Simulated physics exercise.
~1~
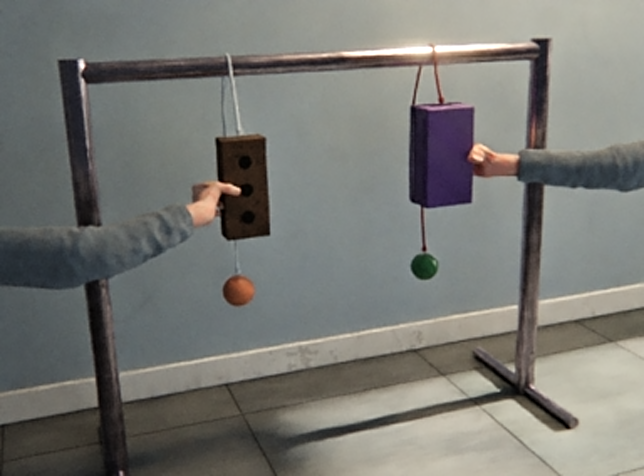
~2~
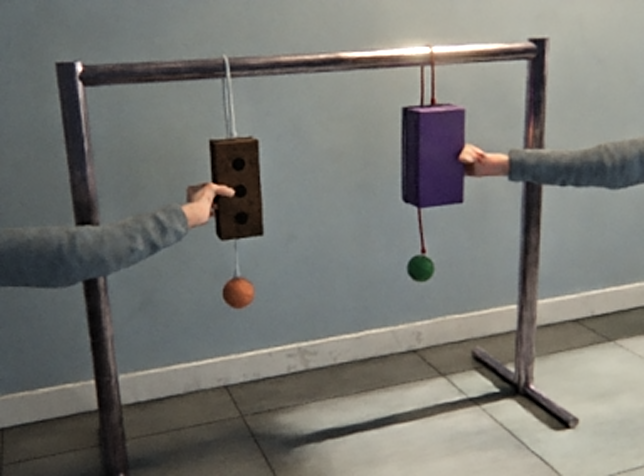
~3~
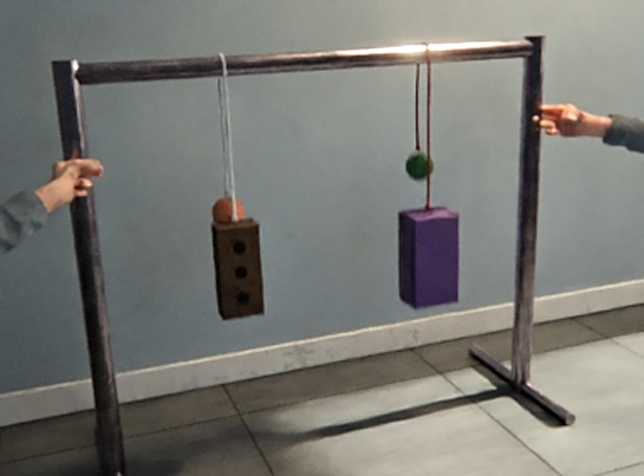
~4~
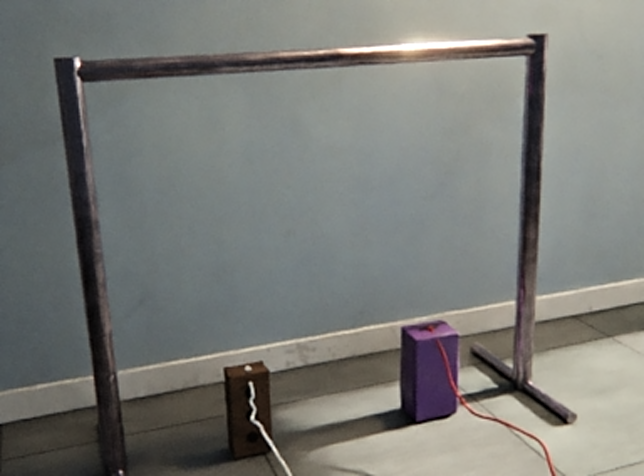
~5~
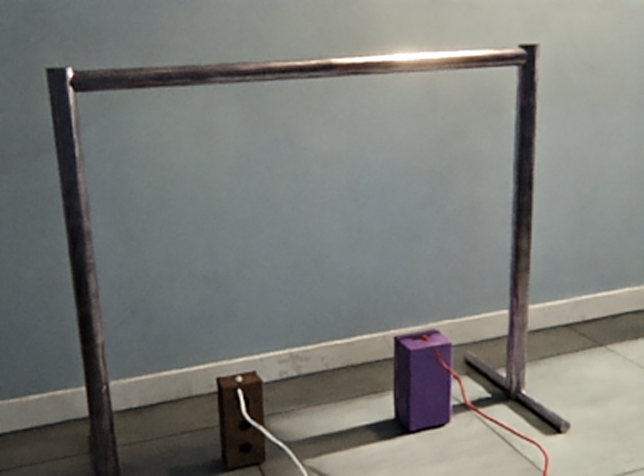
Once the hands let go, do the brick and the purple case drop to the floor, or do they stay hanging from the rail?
They both drop to the floor. The brick and the purple case each pull their lace over the rail, leaving nothing hanging there.
